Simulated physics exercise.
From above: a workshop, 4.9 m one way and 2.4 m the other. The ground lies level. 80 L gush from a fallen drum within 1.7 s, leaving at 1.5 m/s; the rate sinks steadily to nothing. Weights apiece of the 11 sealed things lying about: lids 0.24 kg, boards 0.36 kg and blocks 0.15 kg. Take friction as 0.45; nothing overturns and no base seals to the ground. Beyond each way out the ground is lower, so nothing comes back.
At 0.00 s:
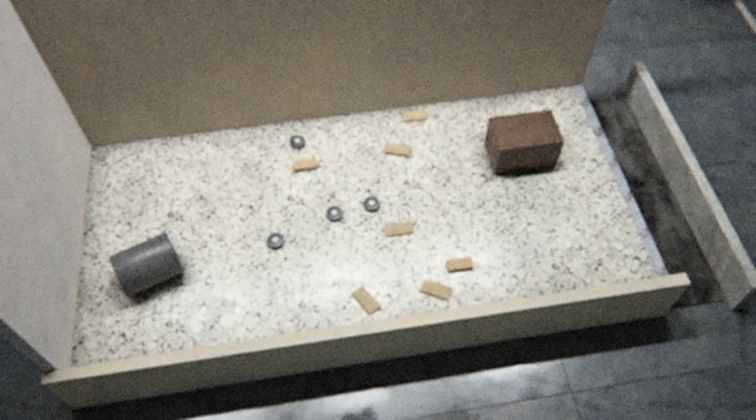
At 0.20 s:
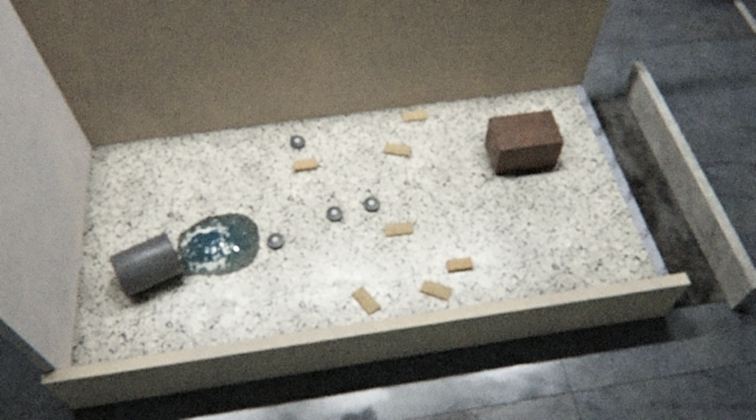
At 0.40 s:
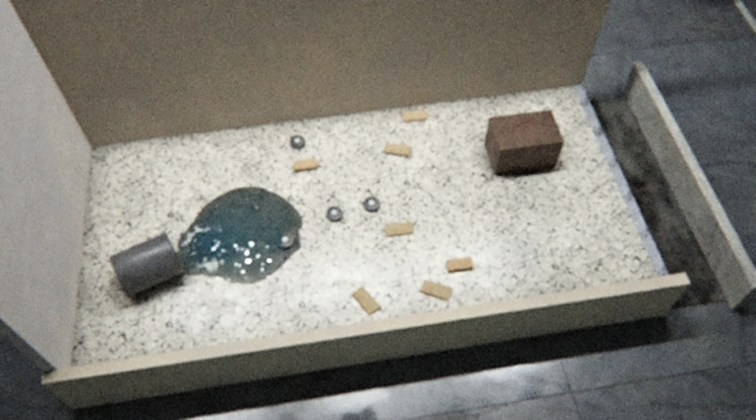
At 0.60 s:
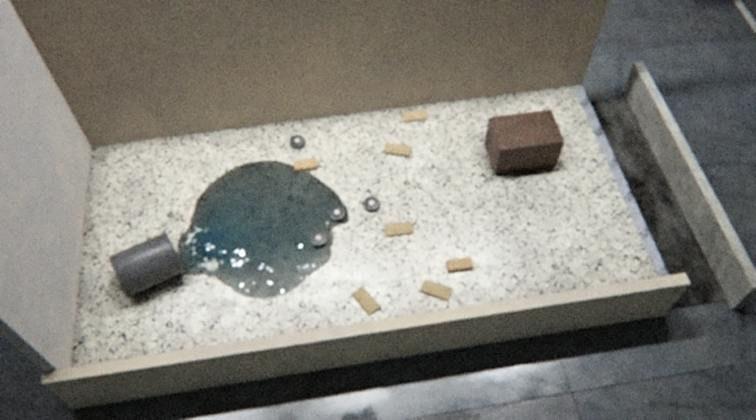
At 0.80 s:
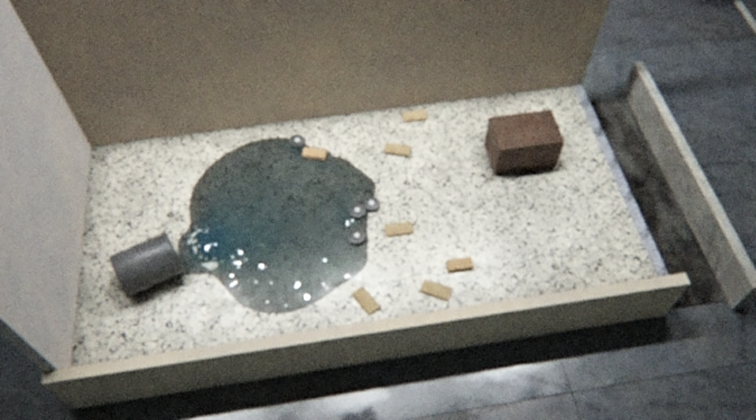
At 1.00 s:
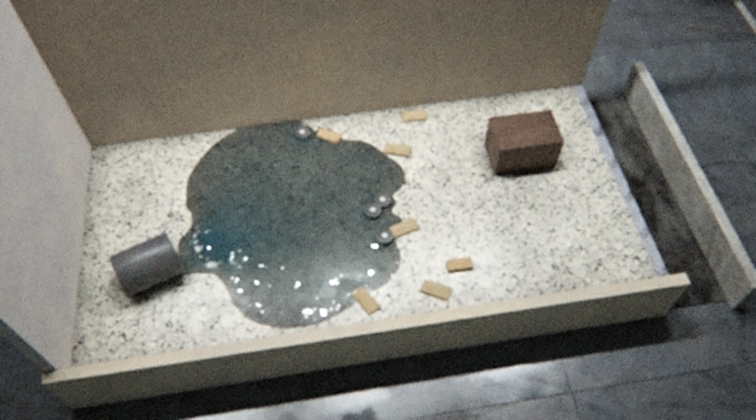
Dark bluish water poured from a gray pipe at the left and spread across the pale speckled floor, pushing a small round lid rightward, then shifting a tan block and a few other small pieces.
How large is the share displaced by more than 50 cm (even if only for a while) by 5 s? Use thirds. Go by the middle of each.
Share: Two thirds or more.
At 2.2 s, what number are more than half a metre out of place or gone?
By then 6.
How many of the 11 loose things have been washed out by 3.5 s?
By then 0.
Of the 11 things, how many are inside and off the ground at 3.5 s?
At that moment 7.
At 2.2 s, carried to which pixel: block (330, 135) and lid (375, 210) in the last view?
Near (411, 105) and (508, 196).
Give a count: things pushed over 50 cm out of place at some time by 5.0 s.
That makes 11.
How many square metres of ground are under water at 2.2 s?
Roughly 5.5 m2.
After 1.4 s 3 of 11 are over 50 cm from their spots; 5 afloat.
After 2.2 s 6 of 11 are over 50 cm from their spots; 8 afloat.
After 3.5 s 11 of 11 are over 50 cm from their spots; 7 afloat.
After 5.0 s 11 of 11 are over 50 cm from their spots, and 11 have been at some point; 1 afloat.
